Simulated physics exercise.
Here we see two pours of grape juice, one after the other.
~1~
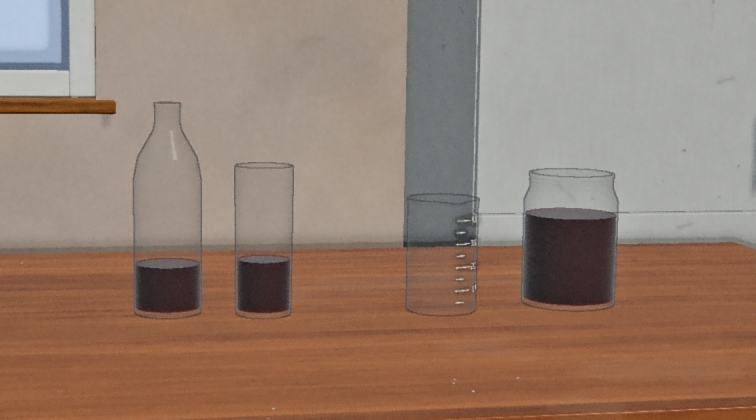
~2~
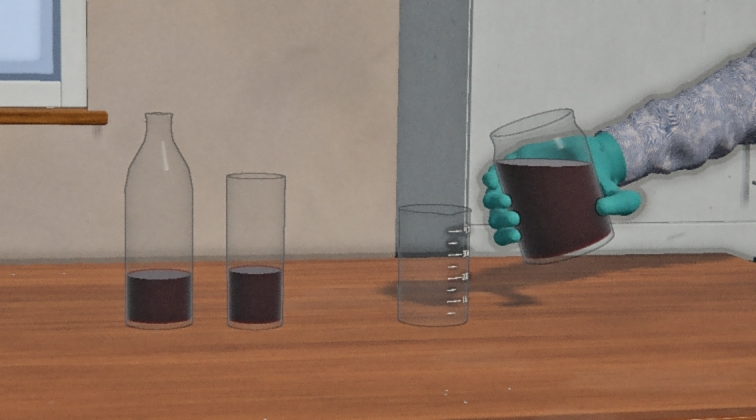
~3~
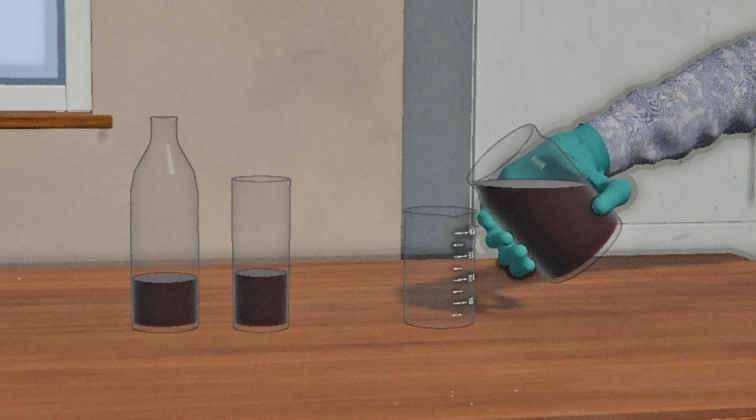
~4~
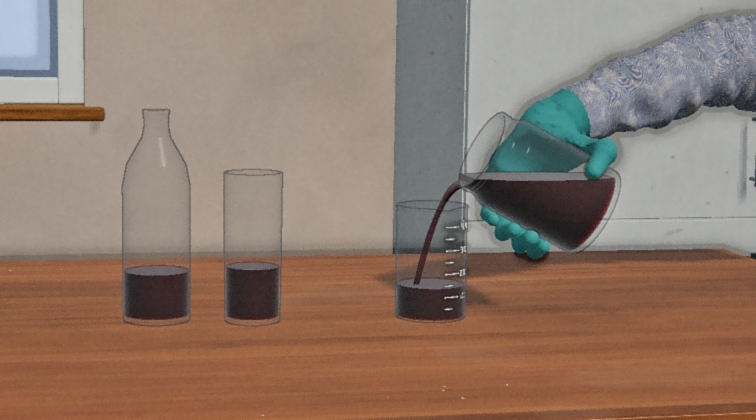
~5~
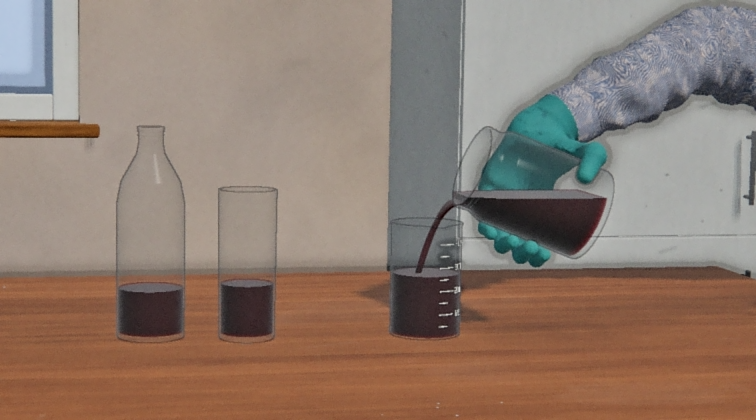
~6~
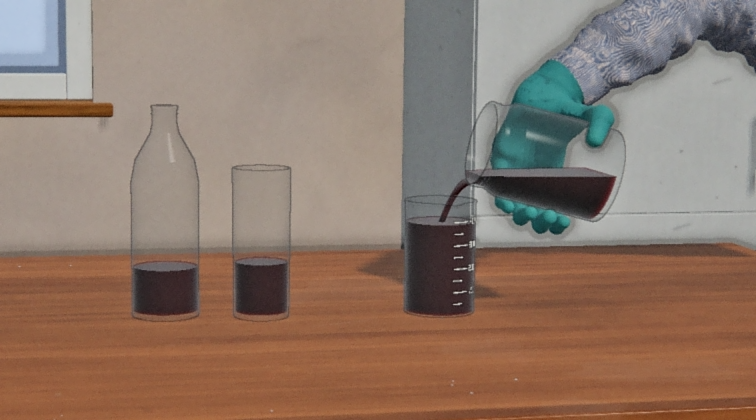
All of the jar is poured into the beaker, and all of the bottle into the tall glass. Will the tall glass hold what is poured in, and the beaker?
The tall glass holds it; the beaker does not hold it.
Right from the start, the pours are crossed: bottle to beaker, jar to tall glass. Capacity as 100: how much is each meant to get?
The first sits near 30 per cent of capacity and the second near 230 per cent.
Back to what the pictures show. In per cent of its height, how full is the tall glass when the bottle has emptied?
It comes up to some 75 per cent.
Next, the beaker is full to the brim with a puddle round it.
Finally, the tall glass is about three quarters full; the beaker is full to the brim with a puddle round it.
